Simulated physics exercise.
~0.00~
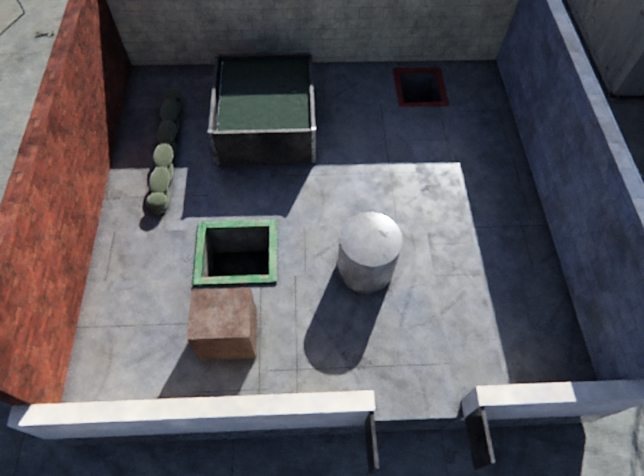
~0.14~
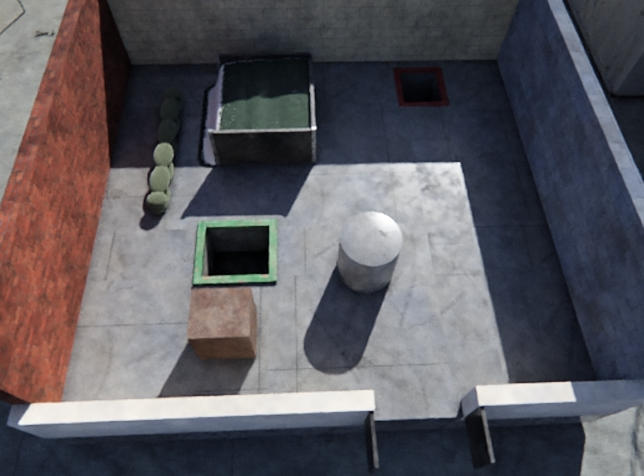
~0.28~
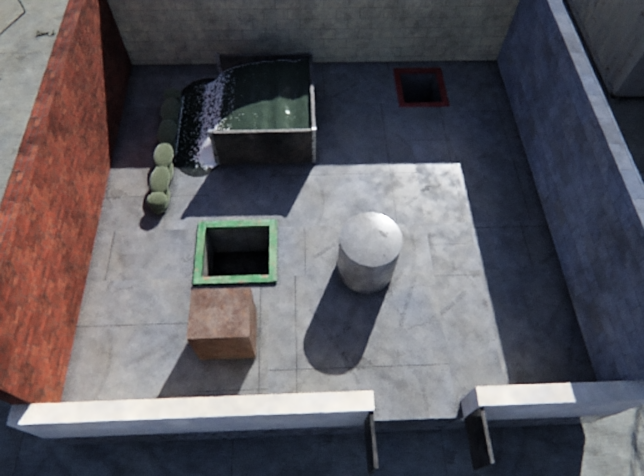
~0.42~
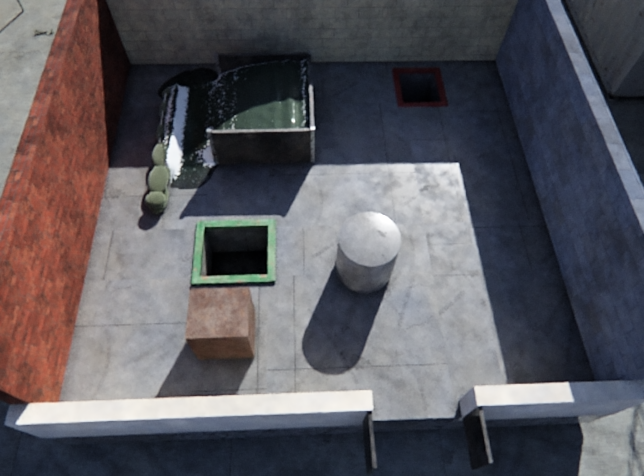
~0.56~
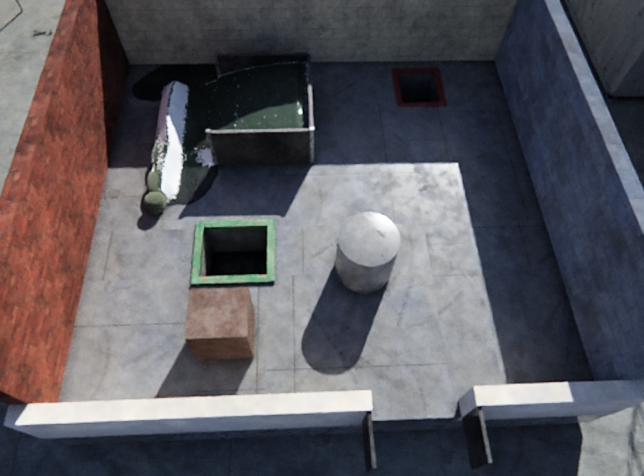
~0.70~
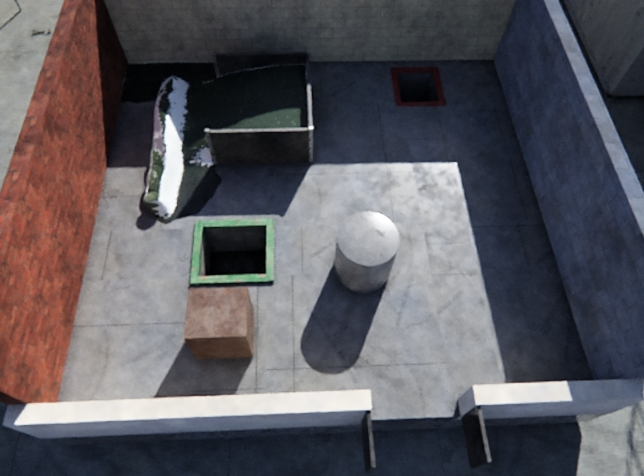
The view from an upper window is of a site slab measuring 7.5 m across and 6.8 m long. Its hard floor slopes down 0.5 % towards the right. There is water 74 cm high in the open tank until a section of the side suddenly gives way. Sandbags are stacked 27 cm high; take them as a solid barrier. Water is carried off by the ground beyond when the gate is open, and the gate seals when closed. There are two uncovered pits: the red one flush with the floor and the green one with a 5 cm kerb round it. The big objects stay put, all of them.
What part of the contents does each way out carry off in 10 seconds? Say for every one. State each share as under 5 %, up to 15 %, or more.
For the gateway, the share is less than 5 %. For the red pit, the share is between 5 and 15 %. For the green pit, the share is from 5 to 15 %.
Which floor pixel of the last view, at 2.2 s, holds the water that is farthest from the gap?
That would be close to (137, 411).
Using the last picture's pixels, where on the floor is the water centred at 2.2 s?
At about (197, 137).
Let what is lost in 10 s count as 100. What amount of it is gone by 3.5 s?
Roughly 40 %.
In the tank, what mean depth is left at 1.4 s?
It averages close to 31 centimetres.
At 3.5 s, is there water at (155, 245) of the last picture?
Awash.
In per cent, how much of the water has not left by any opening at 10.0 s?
Around 80 per cent of the water.
After 1.4 s water covers 20 % of the floor and is deepest (46 cm) near (184, 130); gone so far, the gateway 0 %, the red pit 0 %, the green pit 1 %.
After 2.2 s water covers 30 % of the floor and is deepest (41 cm) near (182, 75); gone so far, the gateway 0 %, the red pit 0 %, the green pit 4 %.
After 3.5 s water covers 40 % of the floor and is deepest (23 cm) near (83, 413); gone so far, the gateway 0 %, the red pit 0 %, the green pit 7 %.
After 6.0 s water covers 50 % of the floor and is deepest (16 cm) near (183, 345); gone so far, the gateway 0 %, the red pit 4 %, the green pit 9 %.
After 10.0 s water covers 80 % of the floor and is deepest (10 cm) near (192, 258); gone so far, the gateway 1 %, the red pit 7 %, the green pit 11 %.
